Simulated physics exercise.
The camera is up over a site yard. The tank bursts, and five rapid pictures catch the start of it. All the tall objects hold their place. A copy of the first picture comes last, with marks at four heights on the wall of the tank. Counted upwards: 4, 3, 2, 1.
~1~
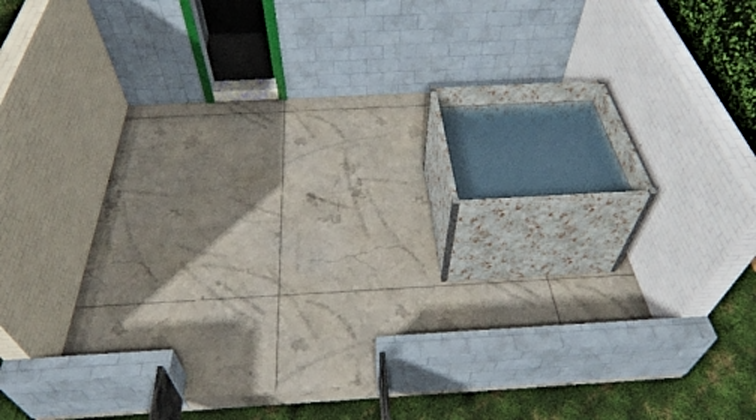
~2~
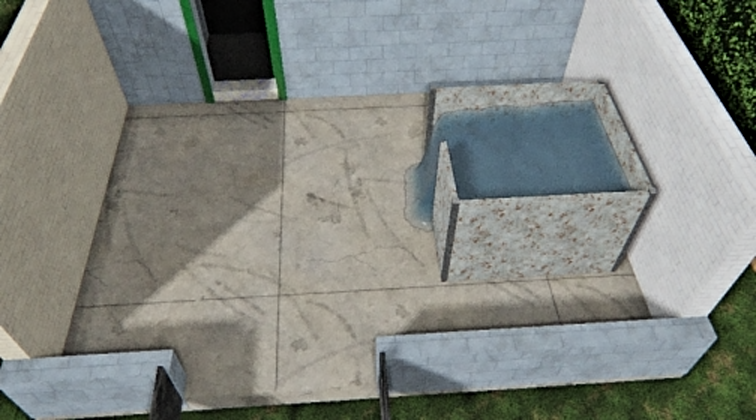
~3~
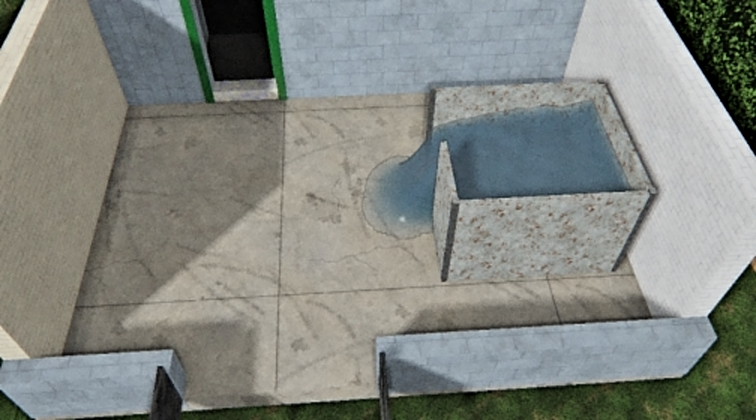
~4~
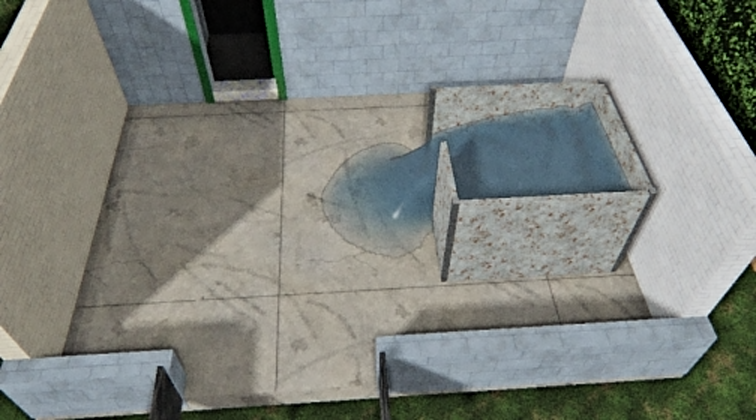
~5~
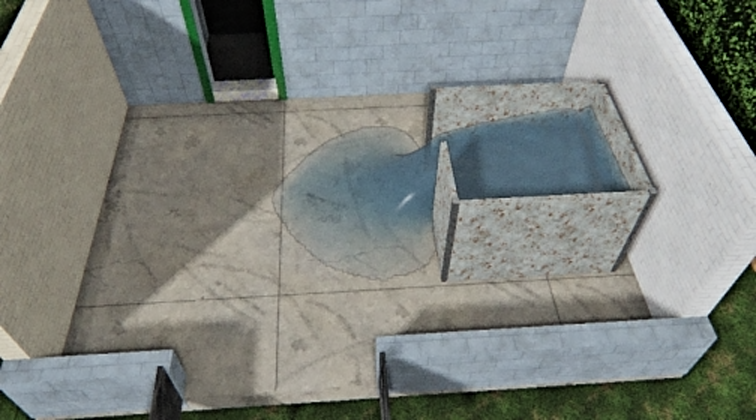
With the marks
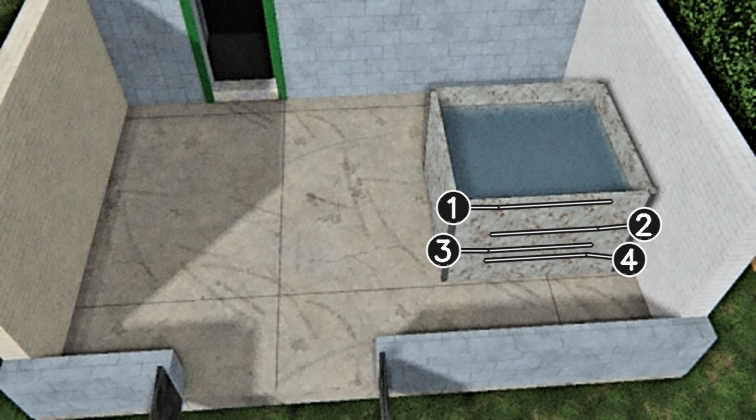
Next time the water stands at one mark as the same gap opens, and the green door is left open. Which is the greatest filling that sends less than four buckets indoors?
The limit is 2.
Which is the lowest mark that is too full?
1.
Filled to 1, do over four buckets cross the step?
Yes, it does.
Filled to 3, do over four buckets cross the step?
No, not at all.
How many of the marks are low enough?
Three.
On the marked copy, 1 at (554, 204); 2 at (545, 231); 3 at (539, 247); 4 at (536, 257); from the bottom up 4, 3, 2, 1.
With 1, about 10 bucketfuls get in.
With 2, a bucket or two gets in.
With 3, nothing gets over.
With 4, nothing gets over.
